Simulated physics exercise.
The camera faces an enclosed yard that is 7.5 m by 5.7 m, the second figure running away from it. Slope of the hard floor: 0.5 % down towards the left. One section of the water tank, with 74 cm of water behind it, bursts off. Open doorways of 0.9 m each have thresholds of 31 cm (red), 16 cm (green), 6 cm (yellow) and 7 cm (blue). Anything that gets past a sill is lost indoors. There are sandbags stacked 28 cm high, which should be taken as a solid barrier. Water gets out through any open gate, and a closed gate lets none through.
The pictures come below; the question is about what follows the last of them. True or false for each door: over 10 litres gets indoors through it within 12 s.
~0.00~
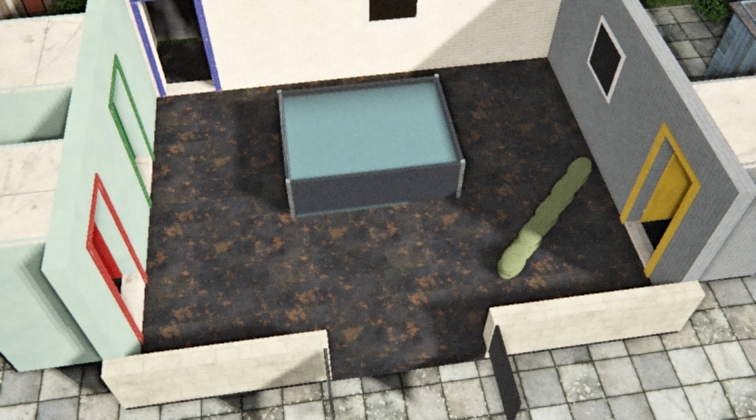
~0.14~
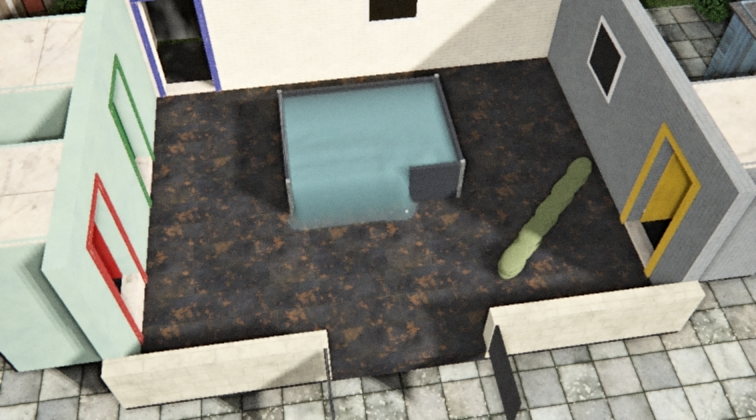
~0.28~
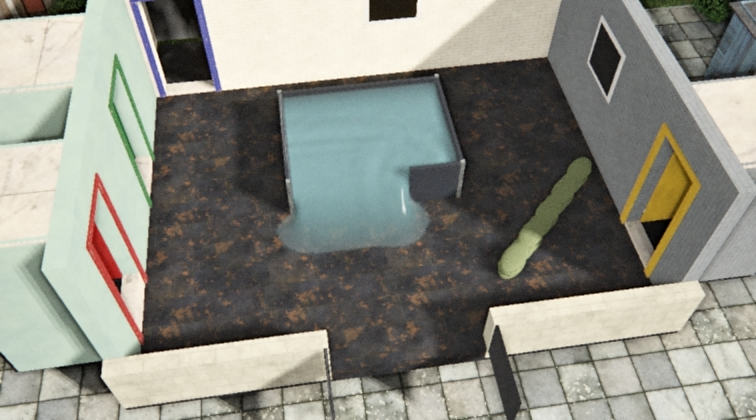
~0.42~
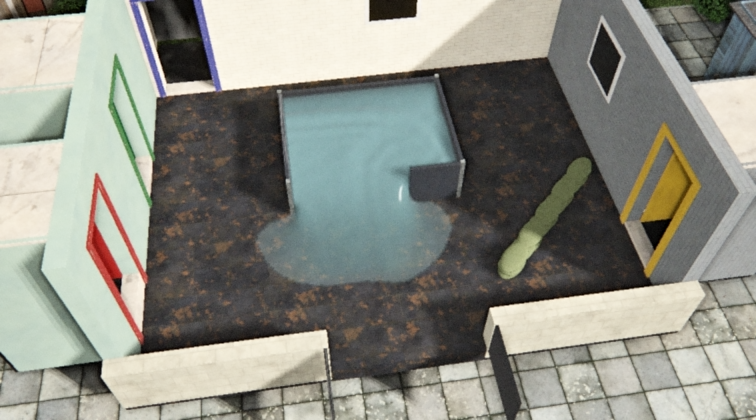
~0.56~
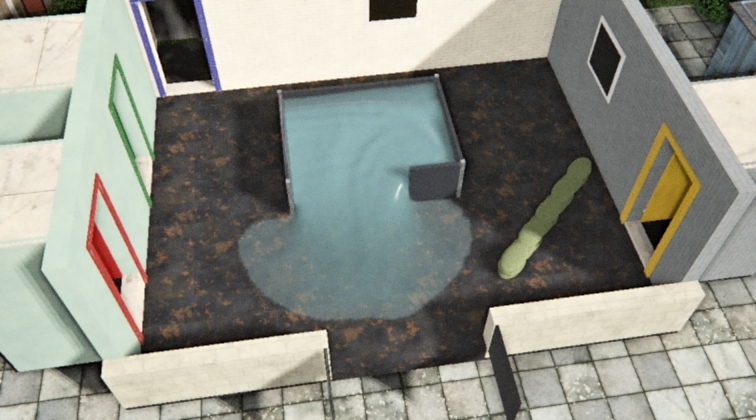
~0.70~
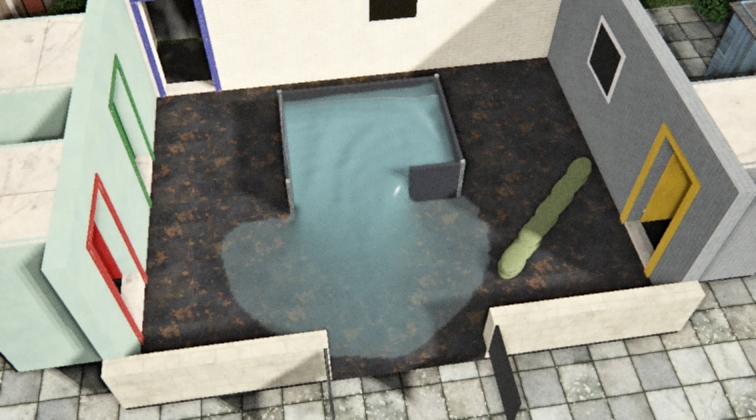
Red door - false, green door - false, yellow door - false, blue door - true.
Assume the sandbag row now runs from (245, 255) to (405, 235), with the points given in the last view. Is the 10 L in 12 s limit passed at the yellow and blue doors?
At the yellow door the limit is exceeded, and at the blue door it is exceeded.
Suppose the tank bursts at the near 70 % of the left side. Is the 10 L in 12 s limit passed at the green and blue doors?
Against the limit, the green door exceeds it and the blue door exceeds it.
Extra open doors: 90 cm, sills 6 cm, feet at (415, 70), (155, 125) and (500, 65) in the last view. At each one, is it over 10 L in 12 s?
Well, the first is on the low side, the second is on the high side, and the third is on the low side.
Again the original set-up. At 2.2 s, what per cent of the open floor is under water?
Roughly 35 % of the floor is wet.
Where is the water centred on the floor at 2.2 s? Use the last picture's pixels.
Around (340, 219).
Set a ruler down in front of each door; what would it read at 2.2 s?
Centimetres: Red 18 / green 0 / yellow 0 / blue 0.
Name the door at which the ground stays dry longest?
The answer is the blue door.
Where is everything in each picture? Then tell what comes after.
The first picture shows the water tank at (367, 129) is whole and still, 74 cm deep.
In the second picture, the front is at (413, 210), 1.0 m from the gap at (351, 195); 0.5 m2 of floor is under water; 74 cm left at the back of the water tank.
In the third picture, the front is at (284, 235), 1.2 m from the gap at (352, 198); 1.5 m2 of floor is under water; 74 cm left at the back of the water tank.
In the fourth picture, the front is at (435, 254), 1.6 m from the gap at (352, 199); 3.3 m2 of floor is under water; 73 cm left at the back of the water tank.
In the fifth picture, water pours out at (352, 199) and has run 2.1 m, to (411, 310); typically 8 cm deep outside, 65 cm at the water tank's back.
In the sixth picture, the front is at a hidden place, 2.7 m from the gap at (352, 199); 7.6 m2 of floor is under water; 62 cm left at the back of the water tank.
After 1.4 s water covers 30 % of the floor and is deepest (44 cm) near (312, 357); red door not reached, green door not reached, yellow door not reached, blue door not reached.
After 2.2 s water covers 35 % of the floor and is deepest (58 cm) near (140, 381); red door 18 cm at the sill, 0 L in, green door not reached, yellow door not reached, blue door not reached.
After 3.5 s water covers 50 % of the floor and is deepest (30 cm) near (140, 381); red door 23 cm at the sill, 0 L in, green door 6 cm at the sill, 0 L in, yellow door 6 cm at the sill, 0 L in, blue door not reached.
After 7.0 s water covers 70 % of the floor and is deepest (14 cm) near (156, 114); red door 11 cm at the sill, 0 L in, green door 5 cm at the sill, 0 L in, yellow door 4 cm at the sill, 0 L in, blue door 14 cm at the sill, 94 L in.
After 12.0 s water covers 85 % of the floor and is deepest (8 cm) near (152, 190); red door 6 cm at the sill, 0 L in, green door 8 cm at the sill, 0 L in, yellow door 3 cm at the sill, 0 L in, blue door 8 cm at the sill, 140 L in.
